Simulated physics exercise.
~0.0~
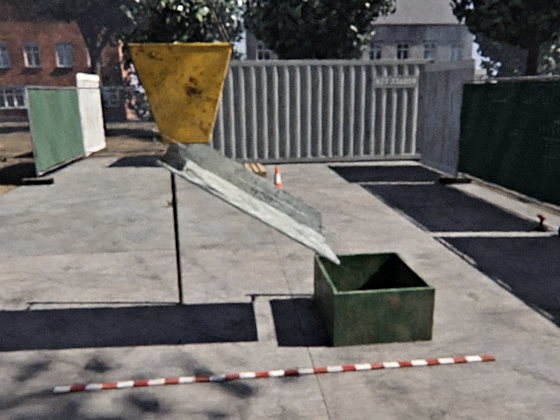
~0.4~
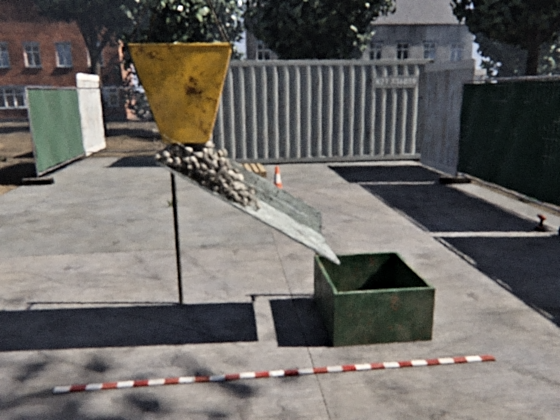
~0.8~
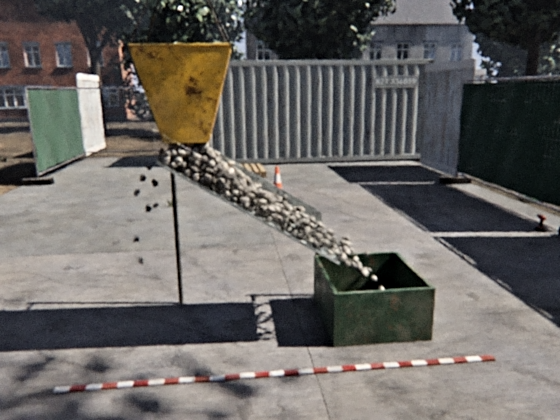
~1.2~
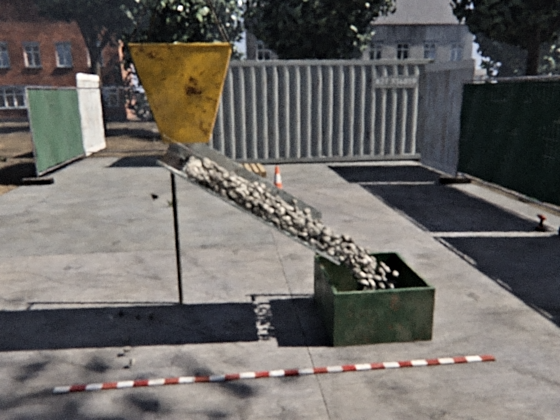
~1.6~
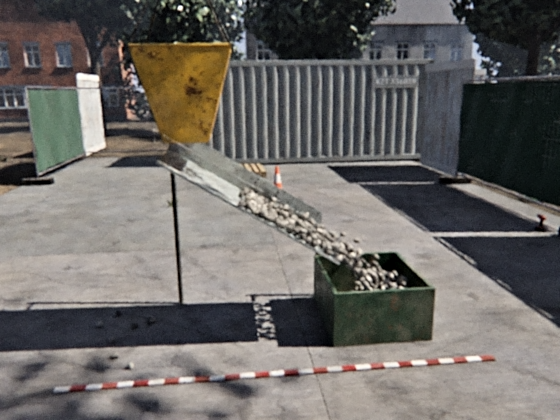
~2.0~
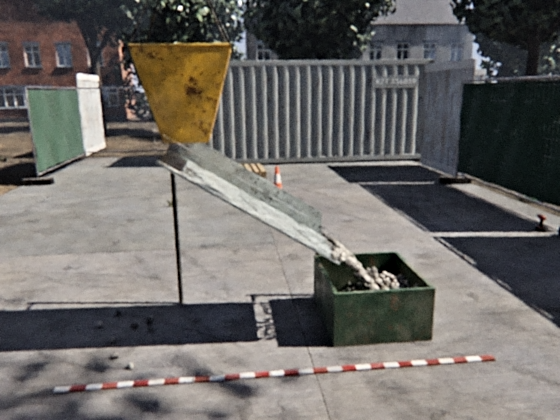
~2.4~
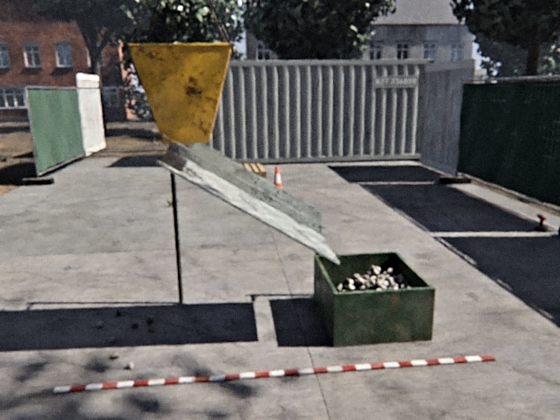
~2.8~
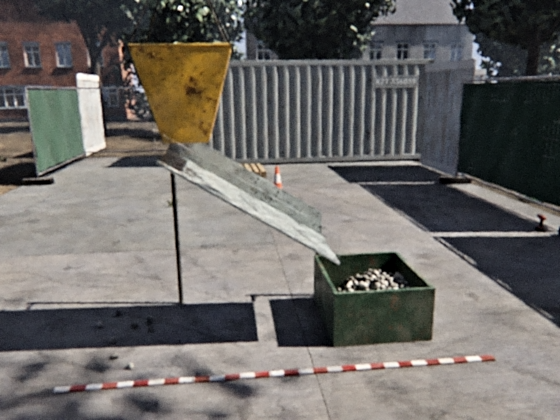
In a paved yard before a pale ribbed metal fence, with trees and brick buildings behind, a still camera looks slightly down on a yellow skip above a sloping grey steel slide. A green open bin stands at the slide's lower right end, behind a red and white striped pole on the ground. Pale and dark stones pour from the skip and stream down the slide to the right, while a few spill off its upper left end onto the paving. The stream thins and the slide empties. Nearly all the stones end heaped in the bin, with a few left on the ground.
